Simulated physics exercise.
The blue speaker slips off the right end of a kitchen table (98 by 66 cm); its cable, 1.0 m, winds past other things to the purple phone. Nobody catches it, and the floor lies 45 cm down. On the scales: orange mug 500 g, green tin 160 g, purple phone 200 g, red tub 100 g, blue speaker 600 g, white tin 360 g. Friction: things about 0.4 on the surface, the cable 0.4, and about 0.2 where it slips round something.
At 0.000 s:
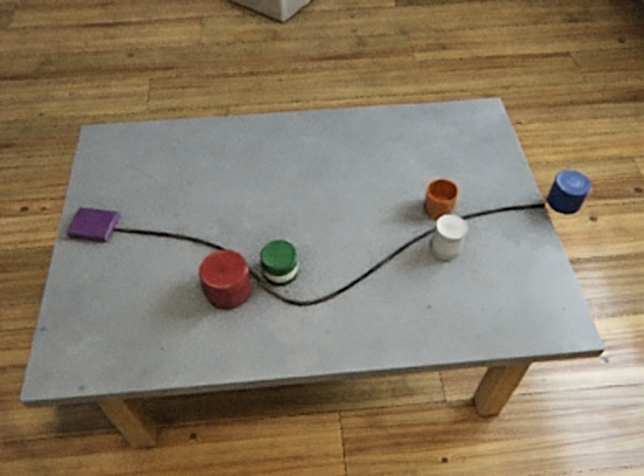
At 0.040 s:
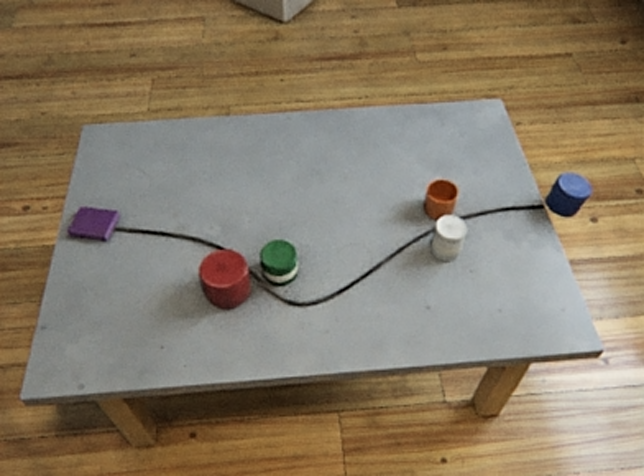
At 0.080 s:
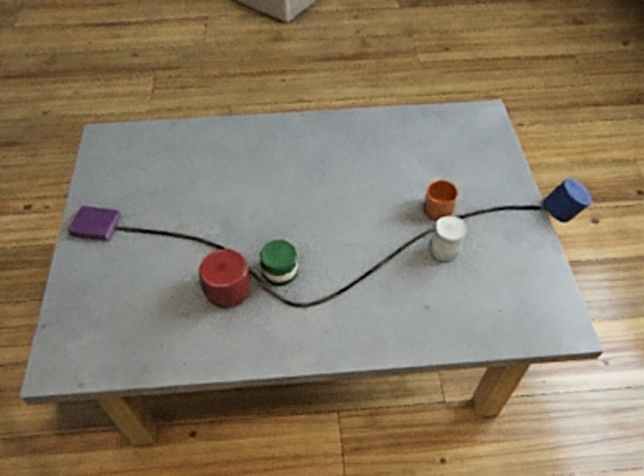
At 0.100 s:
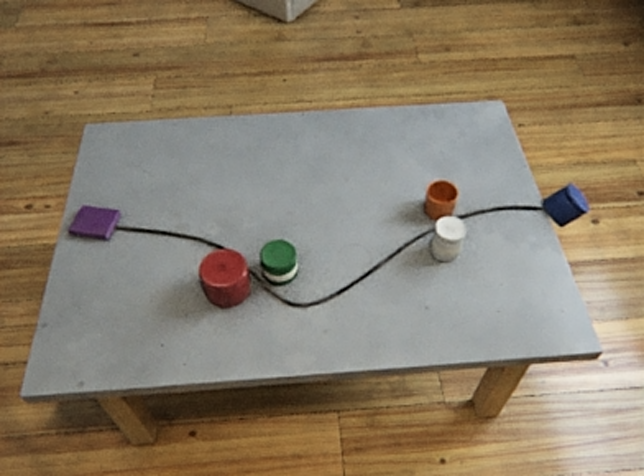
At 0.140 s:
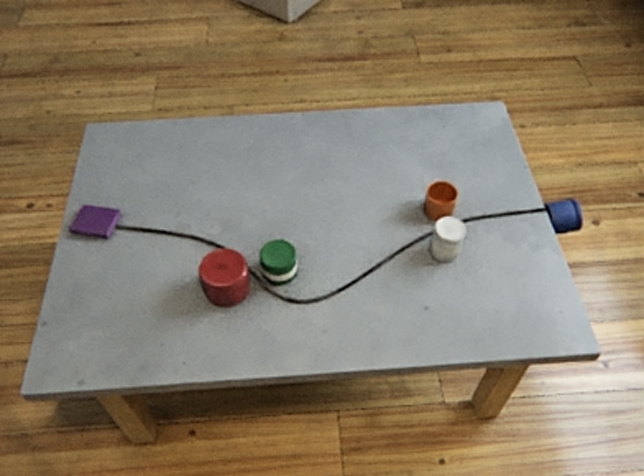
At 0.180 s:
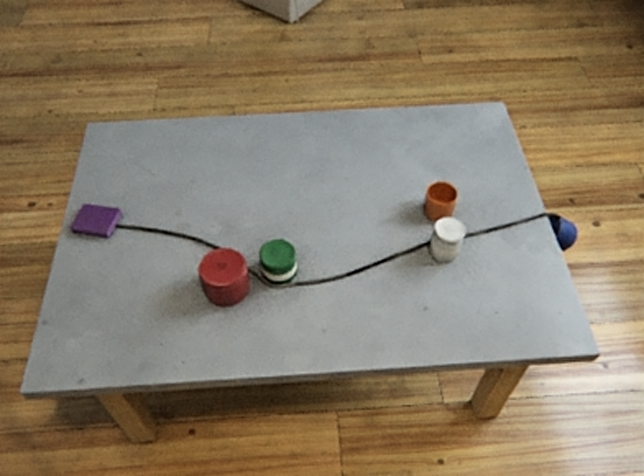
A gray table with wooden legs stands on a wood plank floor, seen from above at an angle. A black cable curves across it from a flat purple object at left, past a red tub and green tin, then orange and white containers, to a blue cylinder at the right edge. The cylinder tilts and sinks over the edge, and the cable's bend then straightens somewhat while the view stays nearly still.
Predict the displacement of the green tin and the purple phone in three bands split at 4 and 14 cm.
The green tin reaches the top band, the purple phone reaches the top band.
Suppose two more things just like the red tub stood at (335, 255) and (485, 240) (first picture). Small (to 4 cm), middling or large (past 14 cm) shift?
In turn: Middling, small.
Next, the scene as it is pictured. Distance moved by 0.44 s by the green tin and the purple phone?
Green tin 20 cm, purple phone 20 cm.
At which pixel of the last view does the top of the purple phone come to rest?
Around (363, 250).
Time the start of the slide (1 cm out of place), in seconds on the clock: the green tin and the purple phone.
Green tin 0.22 s, purple phone 0.24 s.
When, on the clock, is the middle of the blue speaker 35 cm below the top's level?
That is: 0.44 s.
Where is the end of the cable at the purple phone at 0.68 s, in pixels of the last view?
At about (353, 242).
After 0.4 s, the cable's tail end at (222, 241); purple phone 22 cm off its start, green tin 19 cm off its start, blue speaker over the edge.
After 0.7 s, the cable's tail end at (353, 242); purple phone 48 cm off its start, green tin 21 cm off its start, blue speaker over the edge.
After 0.9 s, the cable's tail end at (379, 242); purple phone 54 cm off its start at (363, 250), green tin 21 cm off its start at (302, 170), blue speaker over the edge.
After 1.2 s, the cable's tail end at (379, 242); purple phone 54 cm off its start, green tin 21 cm off its start, blue speaker over the edge.
After 2.4 s, the cable's tail end at (379, 242); purple phone 54 cm off its start at (363, 250), green tin 21 cm off its start at (302, 170), blue speaker over the edge.
